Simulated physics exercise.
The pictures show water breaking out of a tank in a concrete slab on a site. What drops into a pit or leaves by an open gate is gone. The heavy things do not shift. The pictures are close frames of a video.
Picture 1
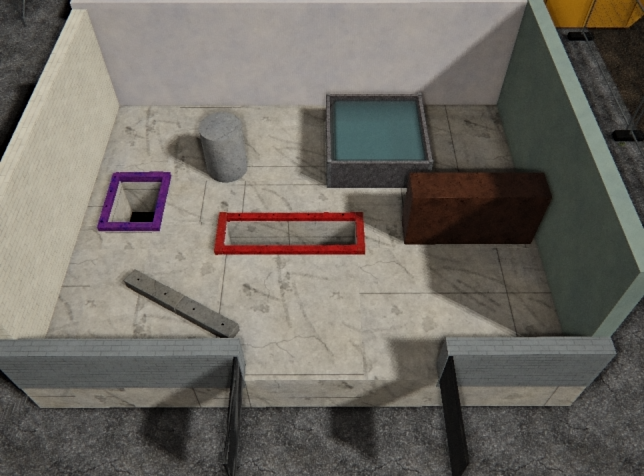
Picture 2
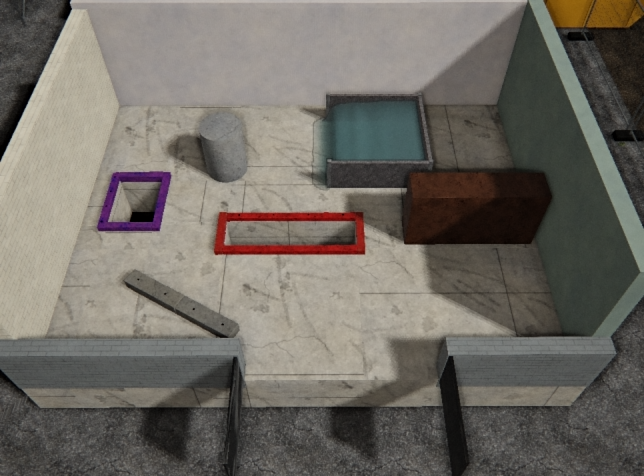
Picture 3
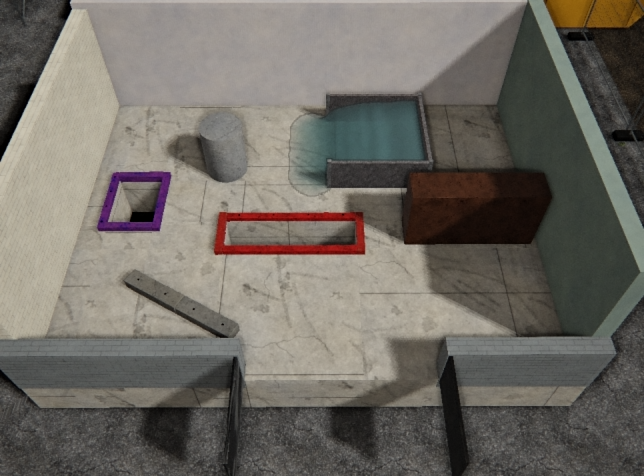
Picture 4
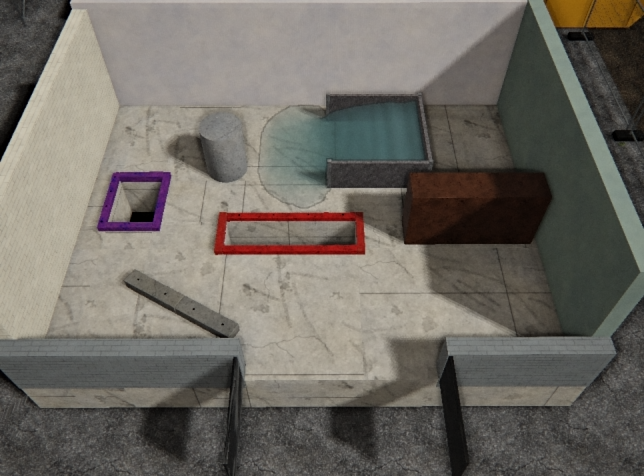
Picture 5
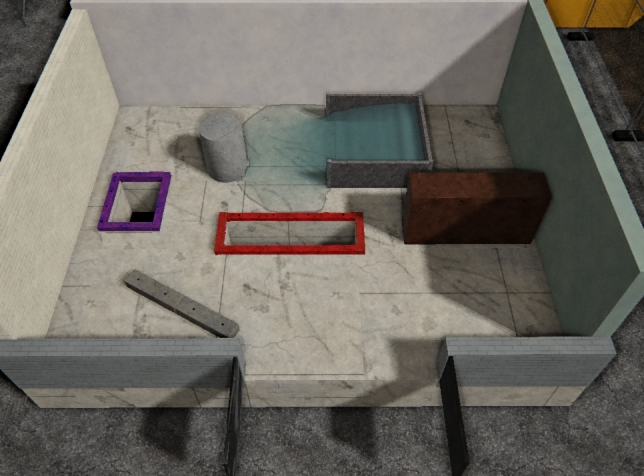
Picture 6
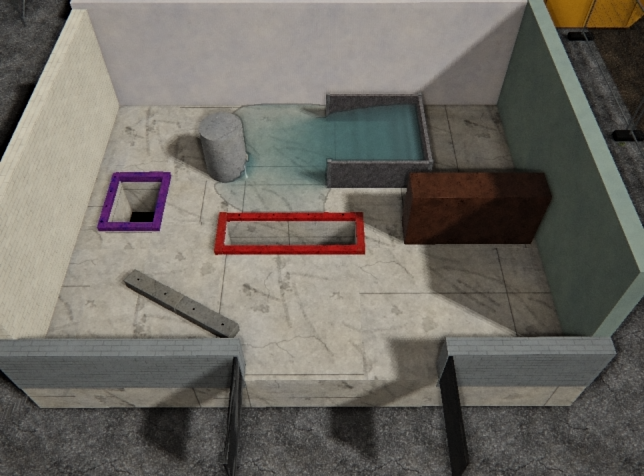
At the start, a square tank of still water sits near the back wall of a walled, marble-like floor. Its left side opens and water pours out leftward, spreading across the floor in a widening sheet until it reaches the grey cylinder, while the other objects stay put.
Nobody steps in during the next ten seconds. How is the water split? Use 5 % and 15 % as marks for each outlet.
The gate takes not even 5 %; the purple pit takes from 5 to 15 %; the red pit takes not even 5 %.
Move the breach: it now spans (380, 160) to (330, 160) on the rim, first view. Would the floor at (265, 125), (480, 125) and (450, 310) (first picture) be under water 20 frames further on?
As listed: Free of water, no water, under water.
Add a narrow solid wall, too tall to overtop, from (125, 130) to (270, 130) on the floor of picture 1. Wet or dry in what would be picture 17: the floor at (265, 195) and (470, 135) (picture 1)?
As listed: Under water, free of water.
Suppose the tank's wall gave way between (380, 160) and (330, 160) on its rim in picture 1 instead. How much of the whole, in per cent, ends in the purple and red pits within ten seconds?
In per cent: Purple 0, red 30.
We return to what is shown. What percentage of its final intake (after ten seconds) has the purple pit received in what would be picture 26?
Roughly 55 per cent.
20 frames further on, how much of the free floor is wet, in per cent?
Near 40 in a hundred.
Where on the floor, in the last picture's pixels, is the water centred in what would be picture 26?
At about (218, 161).
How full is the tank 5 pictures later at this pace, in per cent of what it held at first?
Roughly 44 per cent.
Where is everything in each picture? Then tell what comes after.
In the first picture, the tank at (376, 130) is whole and still.
In the second picture, the front is at (322, 121), out from the gap at (330, 146).
In the third picture, the front is at (310, 116), out from the gap at (330, 147).
In the fourth picture, the front is at (273, 191), out from the gap at (330, 147).
In the fifth picture, the front is at (245, 129), out from the gap at (330, 147).
In the sixth picture, water pours out at (330, 147) and has run to a hidden place.
A moment on, water covers 25 % of the floor; the gate 0 %, the purple pit 0 %, the red pit 0 %.
Next, water covers 30 % of the floor; the gate 0 %, the purple pit 1 %, the red pit 1 %.
Then, water covers 40 % of the floor; the gate 0 %, the purple pit 4 %, the red pit 2 %.
Later, water covers 55 % of the floor; the gate 0 %, the purple pit 7 %, the red pit 2 %.
In the end, water covers 80 % of the floor; the gate 2 %, the purple pit 7 %, the red pit 2 %.
